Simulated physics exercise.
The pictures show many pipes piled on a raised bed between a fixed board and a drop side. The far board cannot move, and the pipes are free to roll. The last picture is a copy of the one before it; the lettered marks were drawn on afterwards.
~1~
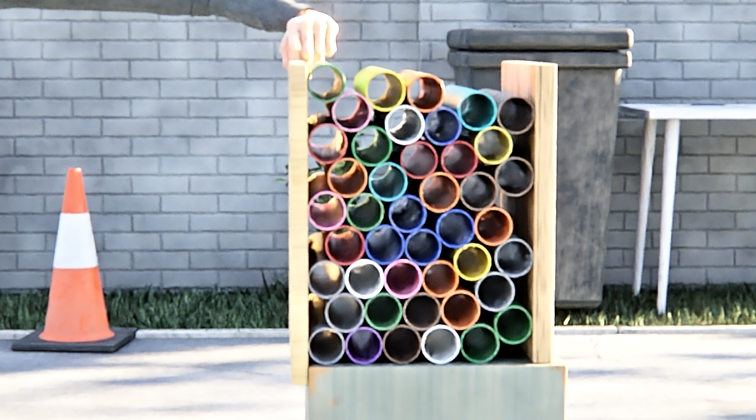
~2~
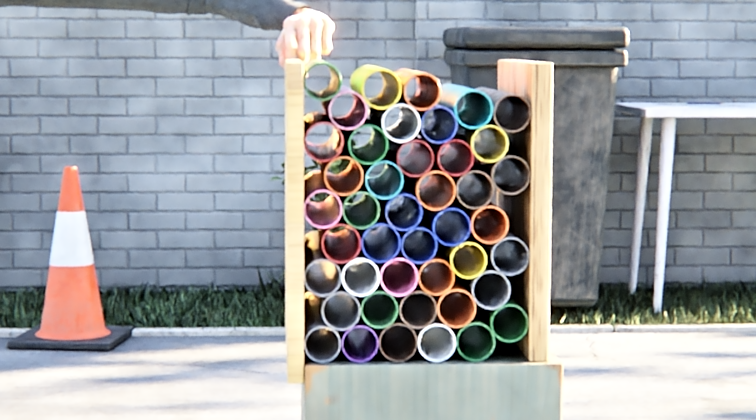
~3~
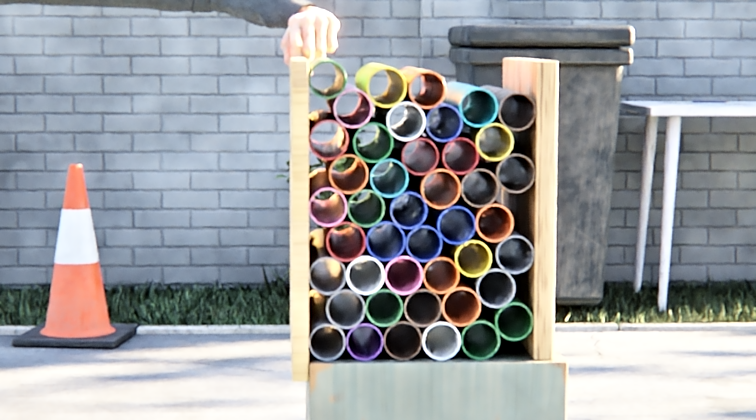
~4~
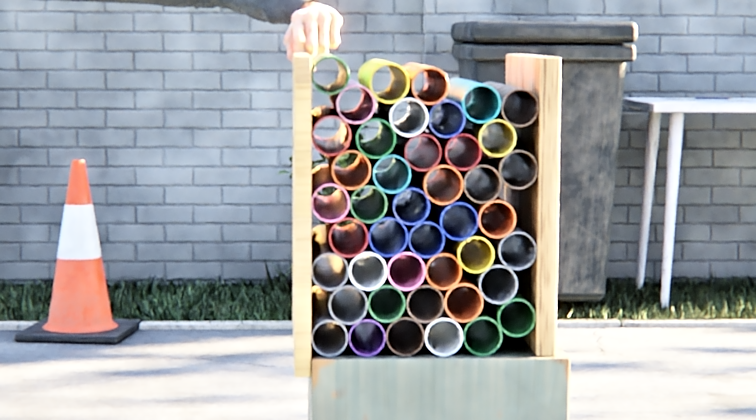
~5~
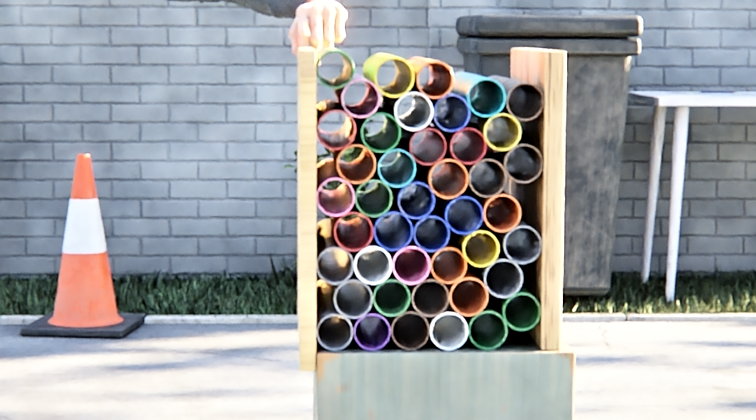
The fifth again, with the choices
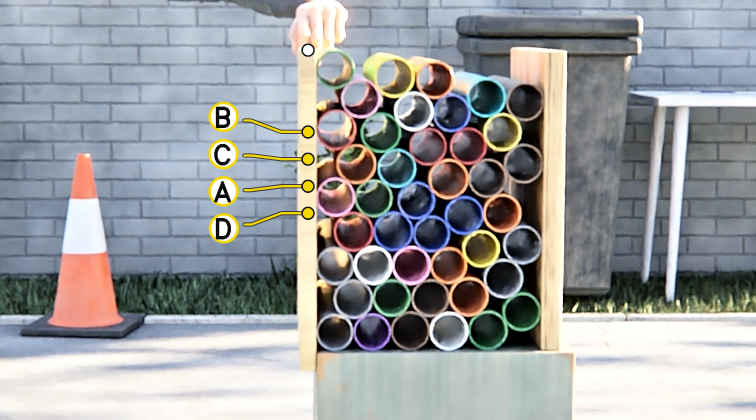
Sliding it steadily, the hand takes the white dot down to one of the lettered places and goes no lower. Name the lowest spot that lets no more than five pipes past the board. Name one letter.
Stop at D.
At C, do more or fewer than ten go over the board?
Fewer than ten.
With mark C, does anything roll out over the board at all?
Yes.
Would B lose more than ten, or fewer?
Fewer than ten.
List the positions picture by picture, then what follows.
A grey pipe (495, 291); a grey pipe (514, 258); an orange pipe (348, 177), in the first picture.
An orange pipe (344, 176); a green pipe (368, 145), in the second picture.
A white pipe (406, 121); an orange pipe (428, 90), in the third picture.
Side board (301, 201); a grey pipe (329, 338), in the fourth picture.
A grey pipe (354, 299); a green pipe (521, 312); a grey pipe (504, 278), in the fifth picture.
On the copy, A at (308, 187); B at (308, 132); C at (308, 159); D at (308, 213); the white dot at (308, 50).
On D. First, top of the board (316, 121).
Then, top of the board (316, 198).
Finally, top of the board (316, 212), four out over the board.
By contrast, A four out over the board; B one out over the board; C two out over the board.
